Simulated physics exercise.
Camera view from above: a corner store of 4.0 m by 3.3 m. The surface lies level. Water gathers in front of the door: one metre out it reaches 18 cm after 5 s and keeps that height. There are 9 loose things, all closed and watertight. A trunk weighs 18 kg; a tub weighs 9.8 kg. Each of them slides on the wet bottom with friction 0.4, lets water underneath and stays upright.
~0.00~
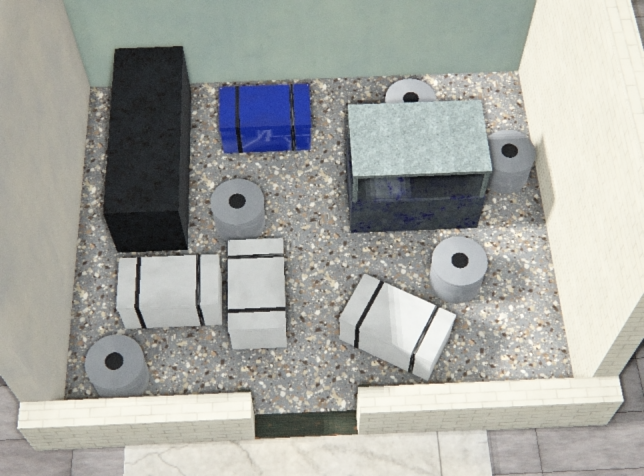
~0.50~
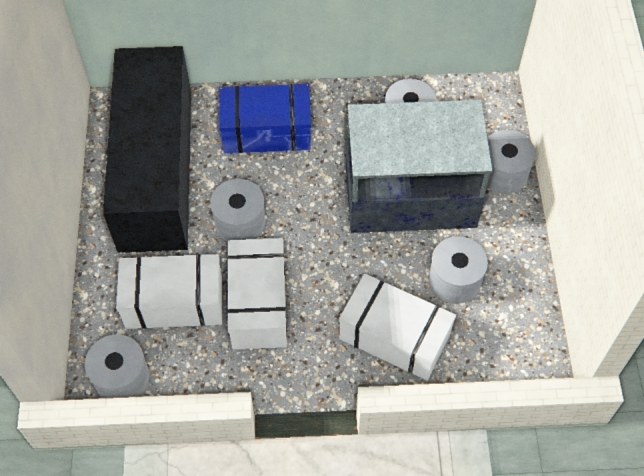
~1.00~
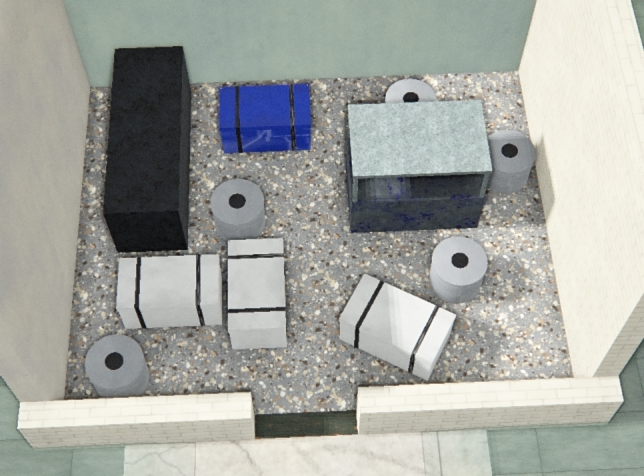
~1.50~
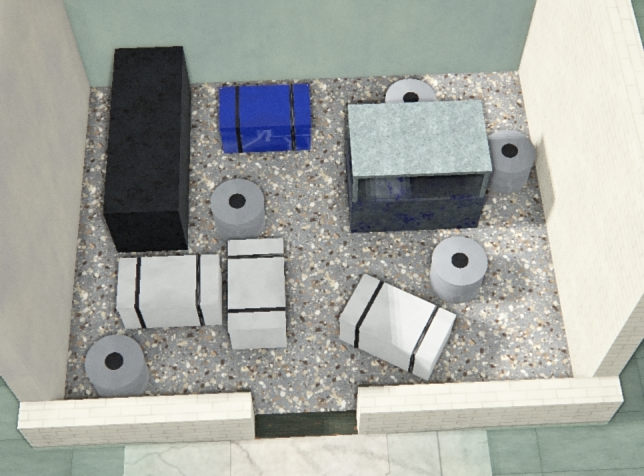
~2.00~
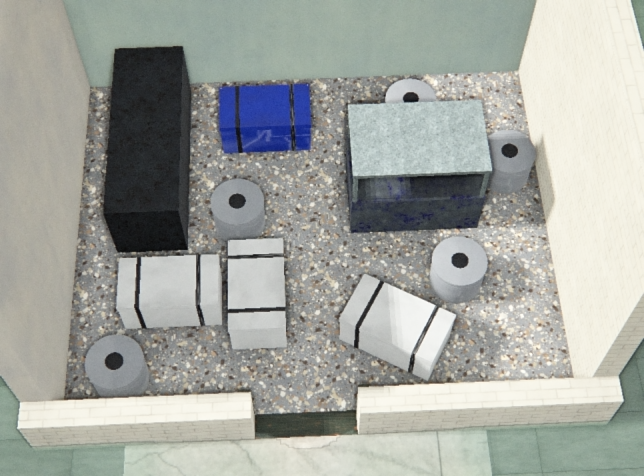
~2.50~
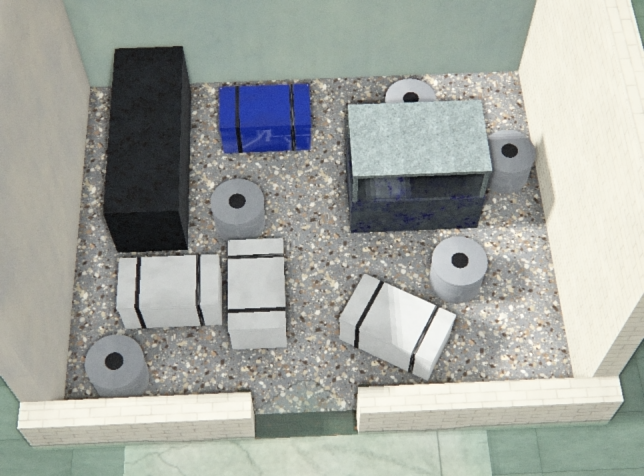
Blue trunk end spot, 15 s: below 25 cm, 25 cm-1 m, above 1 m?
By then it has been shoved a bit.
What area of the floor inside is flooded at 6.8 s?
Wet: Near 7.5 m2.
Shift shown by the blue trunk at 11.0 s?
50 cm, give or take.
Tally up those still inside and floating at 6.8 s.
At that point I count 0.
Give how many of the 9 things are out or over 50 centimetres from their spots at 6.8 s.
The number by then is 0.
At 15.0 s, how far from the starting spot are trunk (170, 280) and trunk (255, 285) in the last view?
They sit 30 cm and 200 cm away, in the order given.
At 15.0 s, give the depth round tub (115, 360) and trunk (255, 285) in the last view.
I'd estimate 7 cm for the first and 10 cm for the second.
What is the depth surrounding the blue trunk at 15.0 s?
10 cm or so.
After 3.5 s the blue trunk is near (265, 106), 0.0 m from its start, aground; 0 afloat.
After 6.8 s the blue trunk is near (265, 105), 0.0 m from its start, aground; 0 afloat.
After 11.0 s the blue trunk is near (231, 71), 0.5 m from its start, afloat; 6 afloat.
After 15.0 s the blue trunk is near (230, 70), 0.5 m from its start, afloat; 9 afloat.
